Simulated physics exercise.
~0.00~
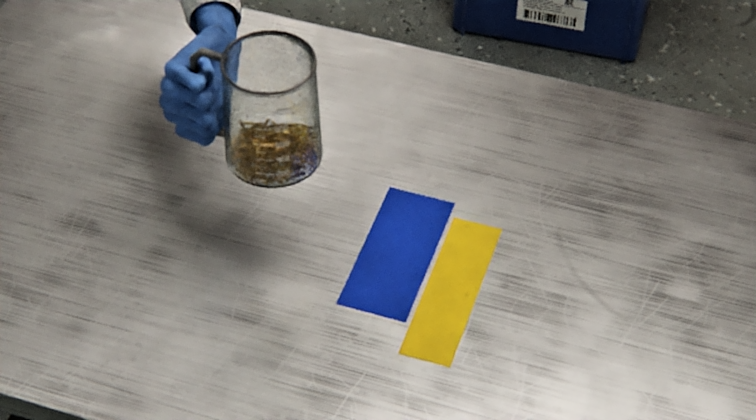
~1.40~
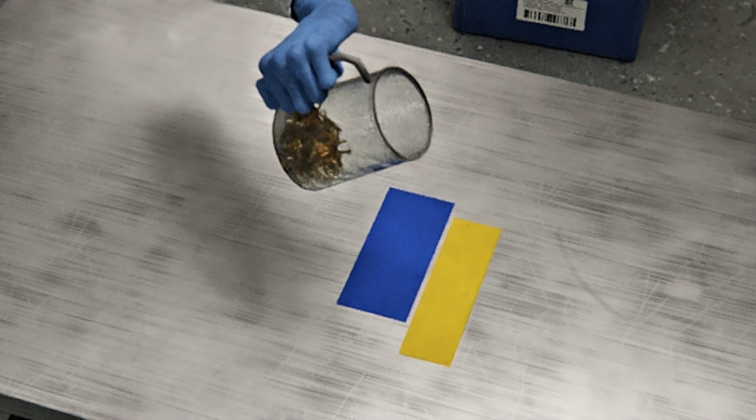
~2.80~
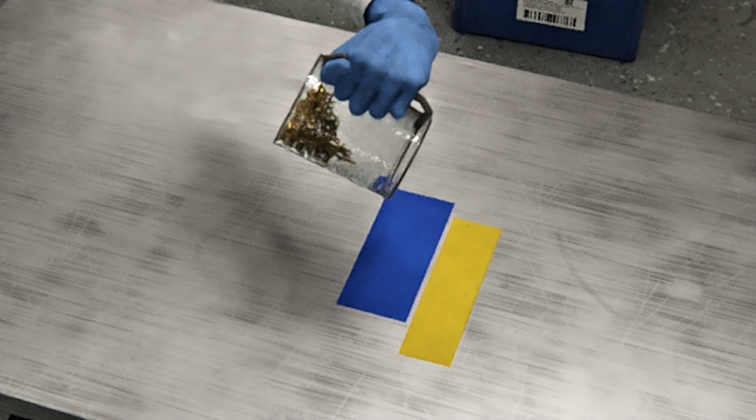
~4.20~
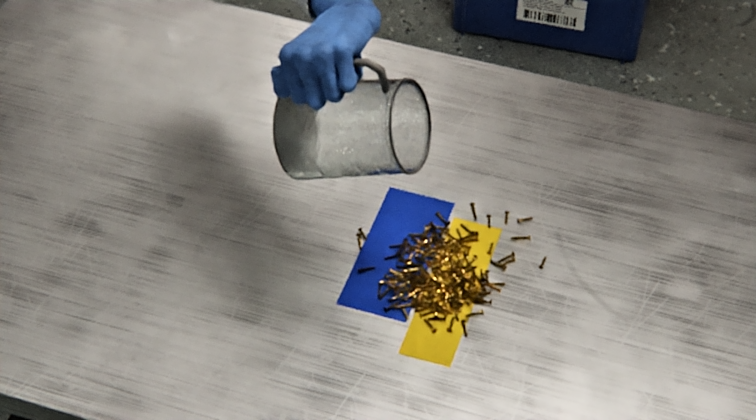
A brushed metal table is seen from above at a slant, with a blue box bearing a white label on the speckled floor behind it. A blue mat and a yellow mat lie side by side near the middle, the blue one on the left. A blue-gloved hand holds a clear jug of brass-coloured screws upright at the upper left. The hand moves the jug right and tips it over toward the mats, then tilts it further until its mouth points down. The screws end in a heap across both mats, a few scattered beyond them, while the hand holds the emptied jug on its side above.
